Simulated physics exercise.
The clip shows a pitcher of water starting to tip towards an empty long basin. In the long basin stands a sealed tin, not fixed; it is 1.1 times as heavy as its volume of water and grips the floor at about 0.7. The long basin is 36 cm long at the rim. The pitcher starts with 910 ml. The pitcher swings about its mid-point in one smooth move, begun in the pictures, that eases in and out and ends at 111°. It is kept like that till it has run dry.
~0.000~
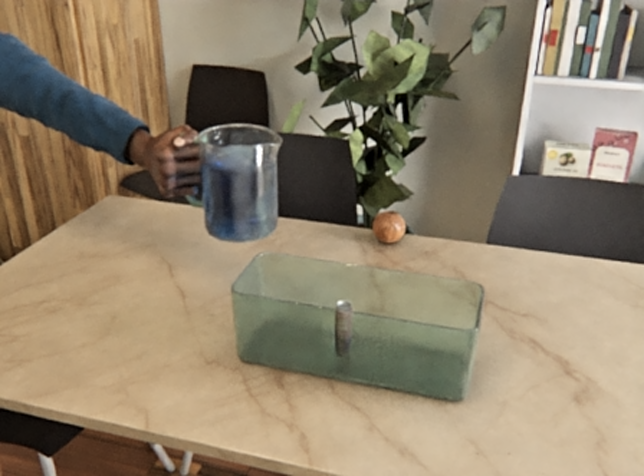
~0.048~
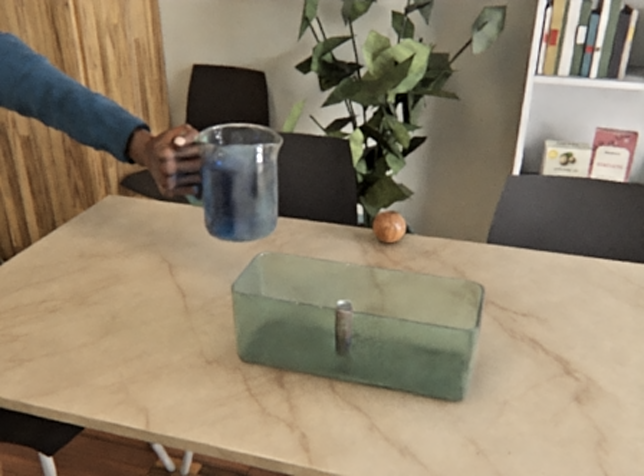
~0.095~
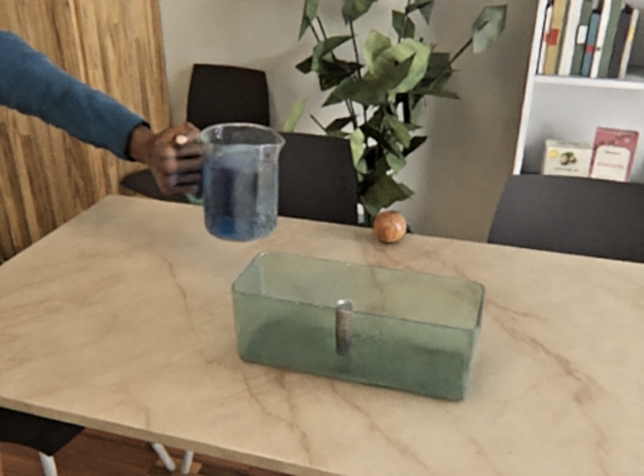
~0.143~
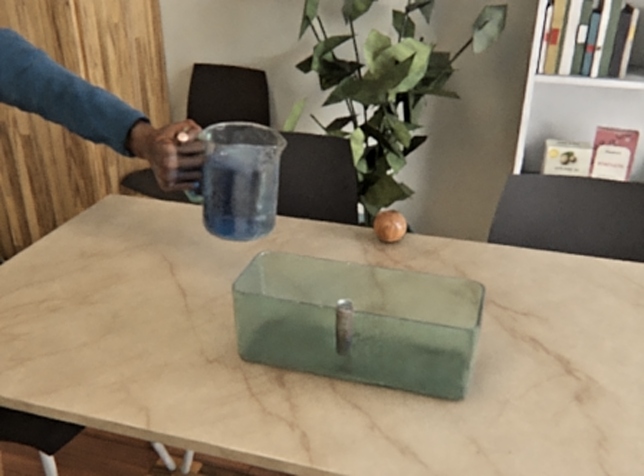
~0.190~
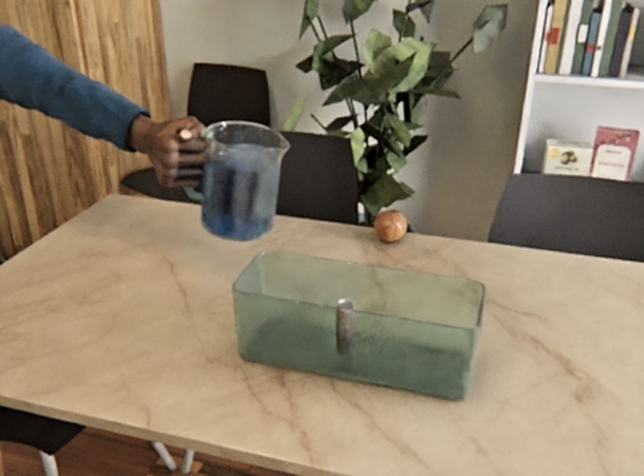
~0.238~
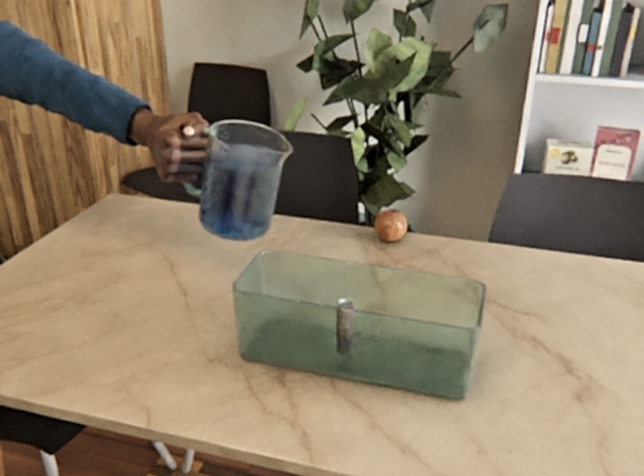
A hand holding a glass pitcher of blue liquid above a marble-patterned table, slowly tilting it slightly rightward beside a long green basin.
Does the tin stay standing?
The tin topples.
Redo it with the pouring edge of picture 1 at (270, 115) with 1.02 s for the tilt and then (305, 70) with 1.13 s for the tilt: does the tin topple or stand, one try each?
First it goes over; then it remains upright.
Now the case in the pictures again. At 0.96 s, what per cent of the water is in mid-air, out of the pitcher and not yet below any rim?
Near 22 in a hundred.
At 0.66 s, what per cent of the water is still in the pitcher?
About 88 per cent.
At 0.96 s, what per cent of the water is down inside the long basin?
About 46 per cent.
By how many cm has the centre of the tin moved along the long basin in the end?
Some 13.0 cm.
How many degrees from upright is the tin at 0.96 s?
It is at some 0°.
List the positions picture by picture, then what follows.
In the first picture, tilt 0°; pouring edge (281, 141); surface from (207, 152) to (273, 159); the long basin's rim runs from (245, 271) to (482, 308); the tin's top is at (344, 307).
In the second picture, tilt 0°; pouring edge (282, 142); surface from (208, 152) to (274, 159).
In the third picture, tilt 2°; pouring edge (283, 142); surface from (209, 151) to (275, 159).
In the fourth picture, tilt 4°; pouring edge (285, 144); surface from (210, 151) to (277, 159).
In the fifth picture, tilt 8°; pouring edge (288, 147); surface from (212, 152) to (278, 159).
In the sixth picture, tilt 12°; pouring edge (291, 151); surface from (213, 152) to (281, 160).
By 0.66 s the tilt is 69° and 88 per cent is still to pour; the tin stands where it began.
By 0.96 s the tilt is 105° and 33 per cent is still to pour; the tin stands where it began.
By 1.28 s the tilt is 111° and 2 per cent is still to pour; the tin leans 40°.
By 1.63 s the tilt is 111° and 0 per cent is still to pour; the tin lies on its side.
At rest the tin lies on its side.
